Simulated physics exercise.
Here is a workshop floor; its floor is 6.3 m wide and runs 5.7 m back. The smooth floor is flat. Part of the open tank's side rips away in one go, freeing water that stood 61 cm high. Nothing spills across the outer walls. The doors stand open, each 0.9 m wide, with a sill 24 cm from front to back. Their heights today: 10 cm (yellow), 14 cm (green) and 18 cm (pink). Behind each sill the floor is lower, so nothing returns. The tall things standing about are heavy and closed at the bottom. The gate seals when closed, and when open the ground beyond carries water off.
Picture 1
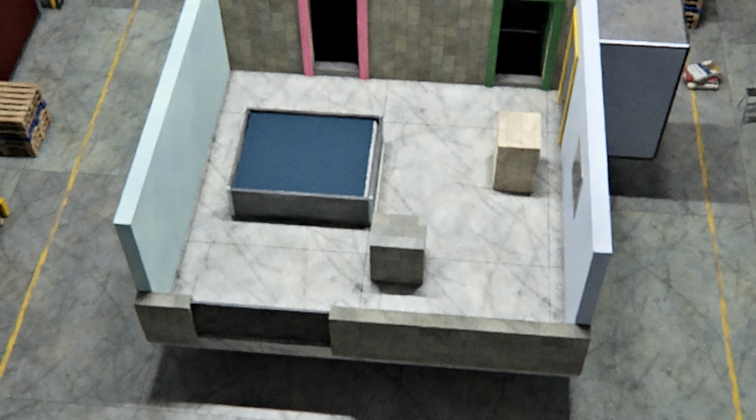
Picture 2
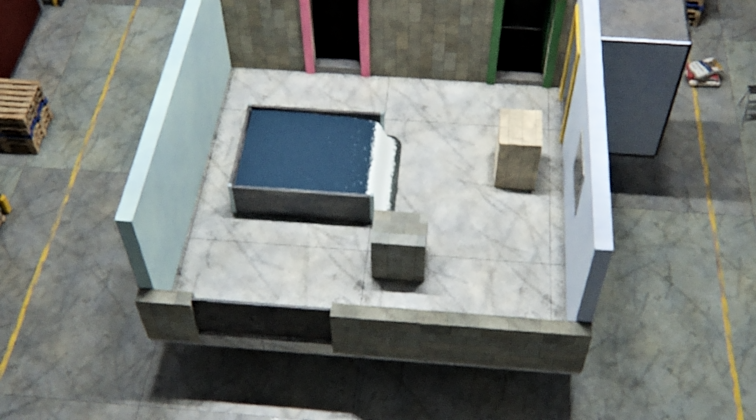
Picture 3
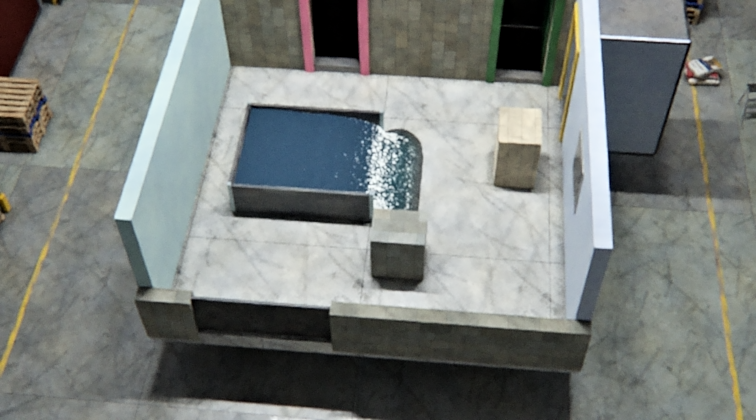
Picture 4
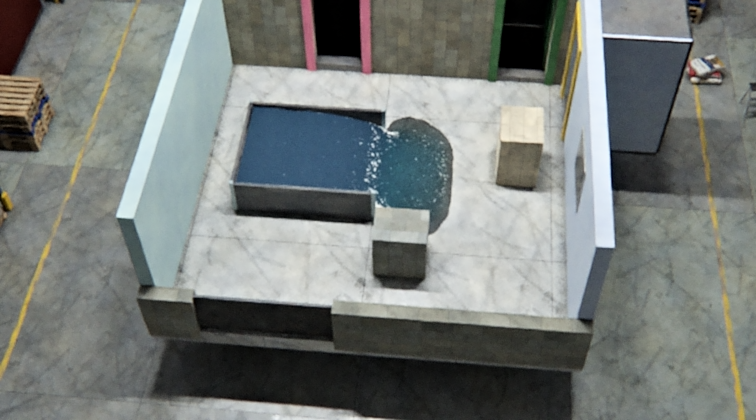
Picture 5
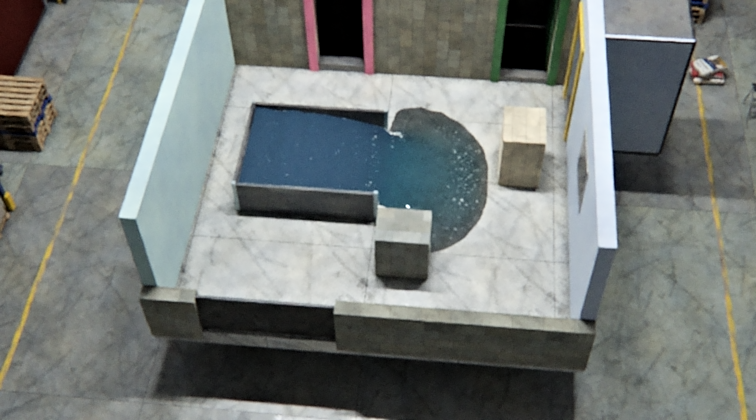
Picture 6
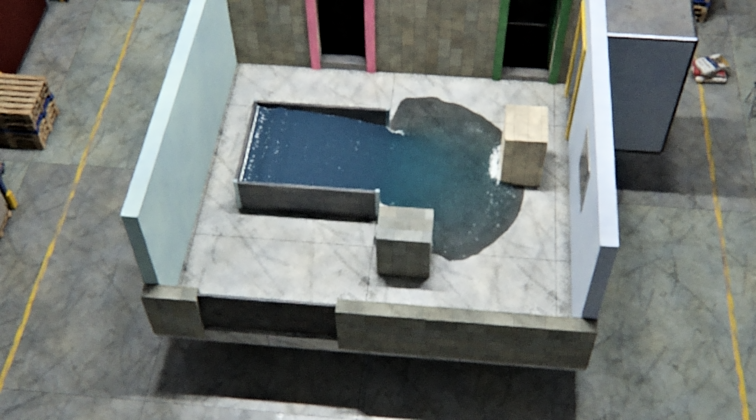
The video shows a walled room with a pink-framed and a green-framed doorway, where the right side of a rectangular water tank opens and water pours out, spreading in a widening rounded pool past a gray block to a beige block.
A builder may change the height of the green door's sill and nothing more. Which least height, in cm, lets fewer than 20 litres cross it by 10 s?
About 22 cm.
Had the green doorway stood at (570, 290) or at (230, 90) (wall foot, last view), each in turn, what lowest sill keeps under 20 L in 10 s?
Roughly 18 and 9.5 cm.
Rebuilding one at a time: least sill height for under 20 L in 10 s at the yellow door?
Roughly 18 cm at yellow.
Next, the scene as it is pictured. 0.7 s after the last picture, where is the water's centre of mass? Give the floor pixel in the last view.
Near (379, 174).
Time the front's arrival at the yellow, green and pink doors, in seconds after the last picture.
Arrival: Yellow 0.6 s, green 0.8 s, pink 3.6 s.
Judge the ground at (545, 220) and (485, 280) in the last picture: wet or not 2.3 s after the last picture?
In that order: Under water, wet.
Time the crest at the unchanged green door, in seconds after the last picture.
Near 1.8 s.
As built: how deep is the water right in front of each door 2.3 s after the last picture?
In cm: Yellow 22, green 27, pink 0.
Then, 0.7 s after the last picture water covers 35 % of the floor, deepest (38 cm) near (487, 170); it has not reached the green door.
Then, 2.3 s after the last picture water covers 45 % of the floor, deepest (38 cm) near (562, 345); 27 cm at the green door, 42 litres in over its 14 cm sill.
Then, 9.3 s after the last picture water covers 100 % of the floor, deepest (15 cm) near (202, 198); 6 cm at the green door, 101 litres in over its 14 cm sill.
At the green door as built, the water peaked near 27 cm, 1.9 s after the last picture.
With a sill of 18.5 cm, 45 litres would have come in within the 10 s; with 25 cm, 6 litres. So under 20 litres takes about 22 cm.
